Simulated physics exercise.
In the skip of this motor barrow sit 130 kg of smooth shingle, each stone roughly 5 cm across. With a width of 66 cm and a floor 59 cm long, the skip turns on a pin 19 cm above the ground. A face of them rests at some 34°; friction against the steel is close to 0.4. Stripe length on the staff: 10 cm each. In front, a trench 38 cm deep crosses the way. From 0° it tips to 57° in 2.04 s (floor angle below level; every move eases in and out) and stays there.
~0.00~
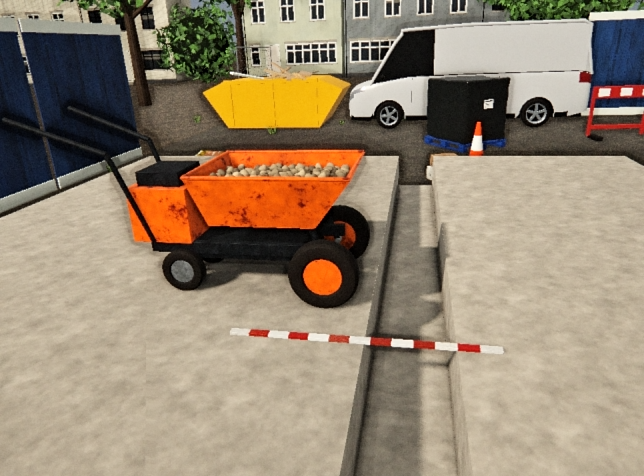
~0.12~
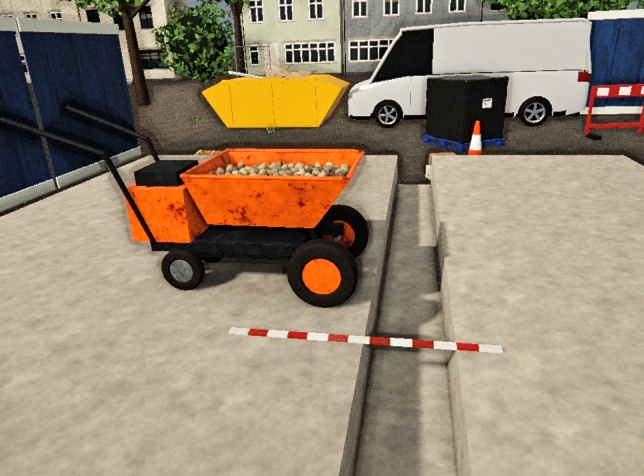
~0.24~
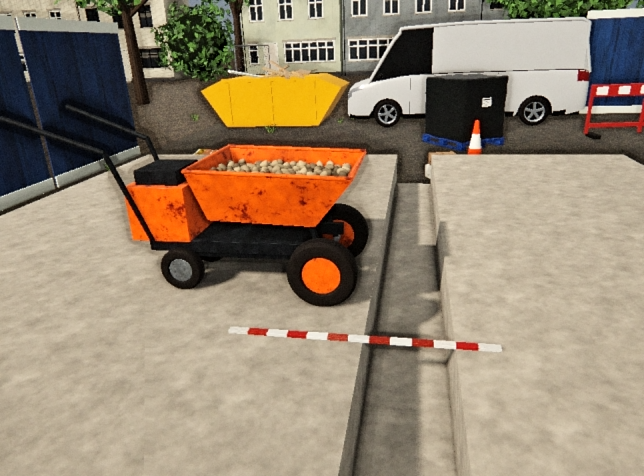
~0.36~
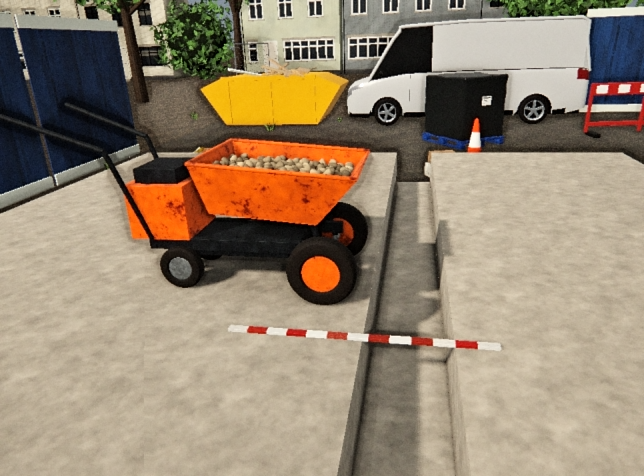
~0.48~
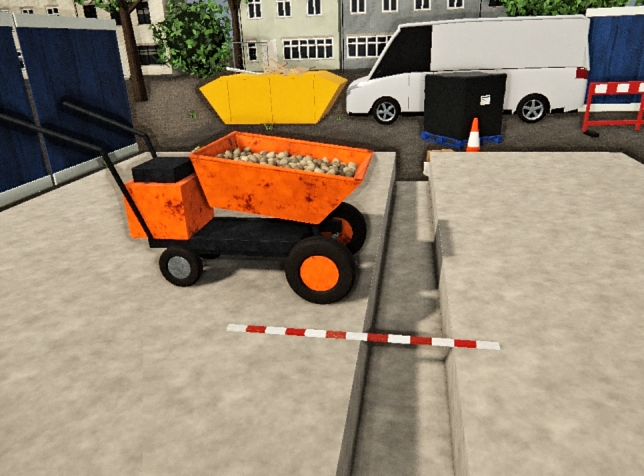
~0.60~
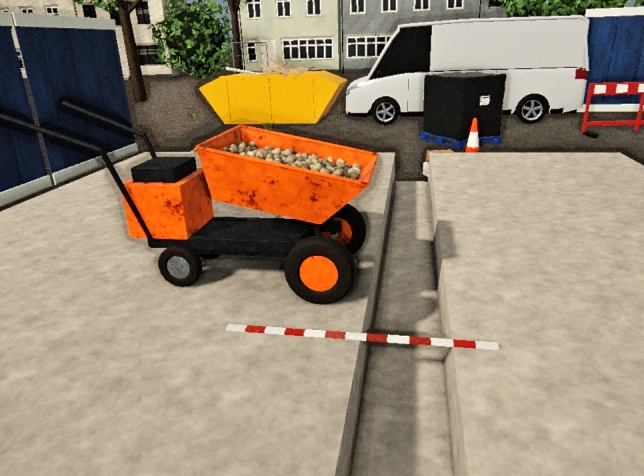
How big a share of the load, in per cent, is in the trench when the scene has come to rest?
A share of about 39 percent.
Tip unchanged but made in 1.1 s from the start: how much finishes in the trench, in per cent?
Near 30 per cent.
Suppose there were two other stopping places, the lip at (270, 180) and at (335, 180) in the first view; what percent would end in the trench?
Some 70 and some 55 per cent, in that order.
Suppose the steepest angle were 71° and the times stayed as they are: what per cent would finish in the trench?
Expect roughly 40 per cent.
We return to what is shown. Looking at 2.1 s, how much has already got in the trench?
Close to 10 per cent has got there by then.
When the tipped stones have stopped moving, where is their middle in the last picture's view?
Roughly (439, 323), I'd say.
After 1.5 s the floor is at 48°; 100 % in the skip; the foremost stones are at (411, 211).
After 2.1 s the floor is at 57°; 69 % in the skip, 11 % in the trench, 20 % past the trench; the foremost stones are at (512, 287).
After 2.5 s the floor is at 57°; 51 % in the skip, 17 % in the trench, 32 % past the trench; the foremost stones are at (570, 293).
After 4.4 s the floor is at 57°; 28 % in the skip, 39 % in the trench, 33 % past the trench; the foremost stones are at (595, 297).
